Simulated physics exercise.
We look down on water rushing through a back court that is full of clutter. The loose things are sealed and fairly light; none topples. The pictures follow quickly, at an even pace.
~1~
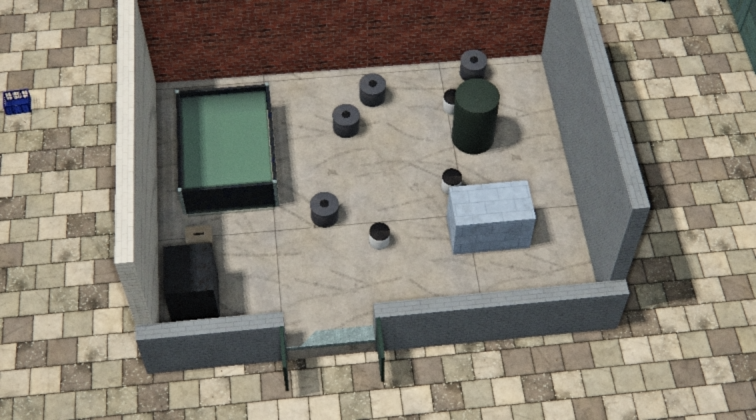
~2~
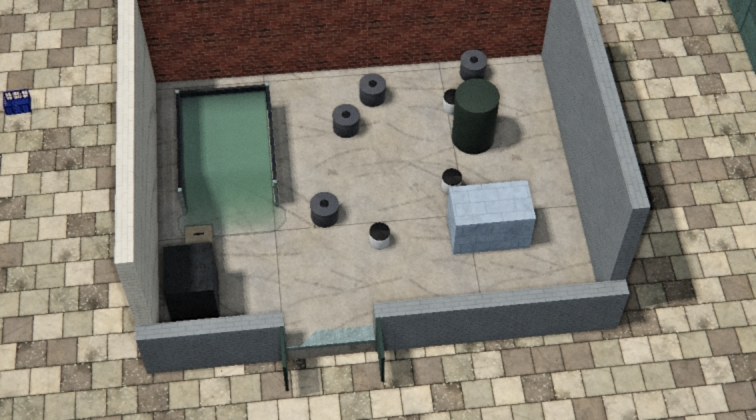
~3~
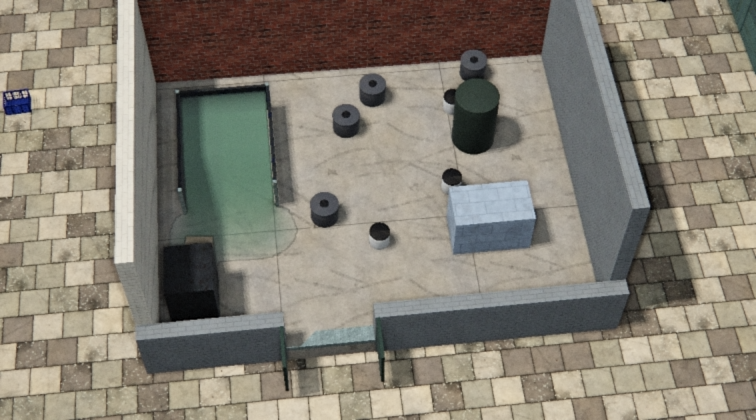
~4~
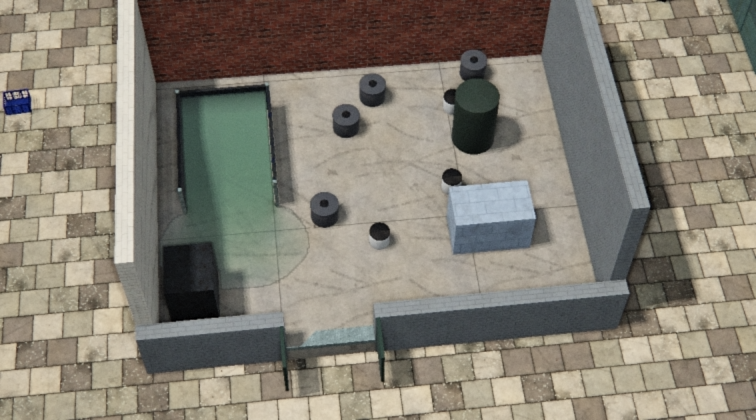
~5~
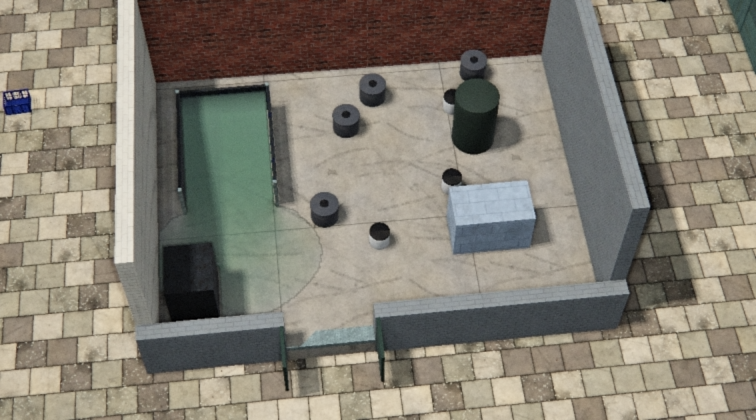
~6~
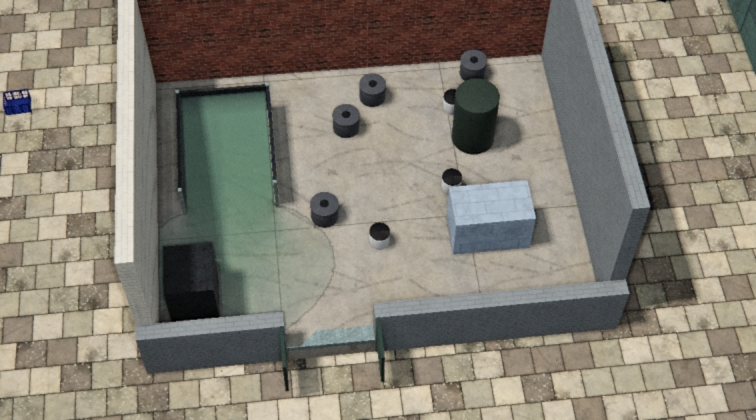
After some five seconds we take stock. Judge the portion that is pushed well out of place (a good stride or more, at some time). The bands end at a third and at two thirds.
That comes to not even a third.
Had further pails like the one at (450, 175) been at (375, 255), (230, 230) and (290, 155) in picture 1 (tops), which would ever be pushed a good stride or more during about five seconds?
In turn: Shifted that much, swept aside, less than that.
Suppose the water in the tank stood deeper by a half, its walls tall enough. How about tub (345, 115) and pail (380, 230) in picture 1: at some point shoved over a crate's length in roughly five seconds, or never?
In that order: Less than that, swept aside.
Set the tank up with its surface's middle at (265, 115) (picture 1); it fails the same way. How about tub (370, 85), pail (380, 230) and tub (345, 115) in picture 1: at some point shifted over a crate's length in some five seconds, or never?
As listed: Under that, yes, not that far.
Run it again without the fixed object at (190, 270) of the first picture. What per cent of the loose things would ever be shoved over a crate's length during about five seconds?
Close to 20 %.
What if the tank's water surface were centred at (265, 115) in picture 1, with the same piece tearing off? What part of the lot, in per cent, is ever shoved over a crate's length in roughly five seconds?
Roughly 40 per cent.
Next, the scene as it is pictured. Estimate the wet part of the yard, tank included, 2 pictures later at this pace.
About 25 per cent.
A moment on, 0 of 8 are well off their spots; 1 afloat.
Next, 1 of 8 are well off their spots; 1 afloat.
Later, 0 of 8 are well off their spots; 1 afloat.
In the end, 0 of 8 are well off their spots, and 1 have been at some point; 1 afloat.
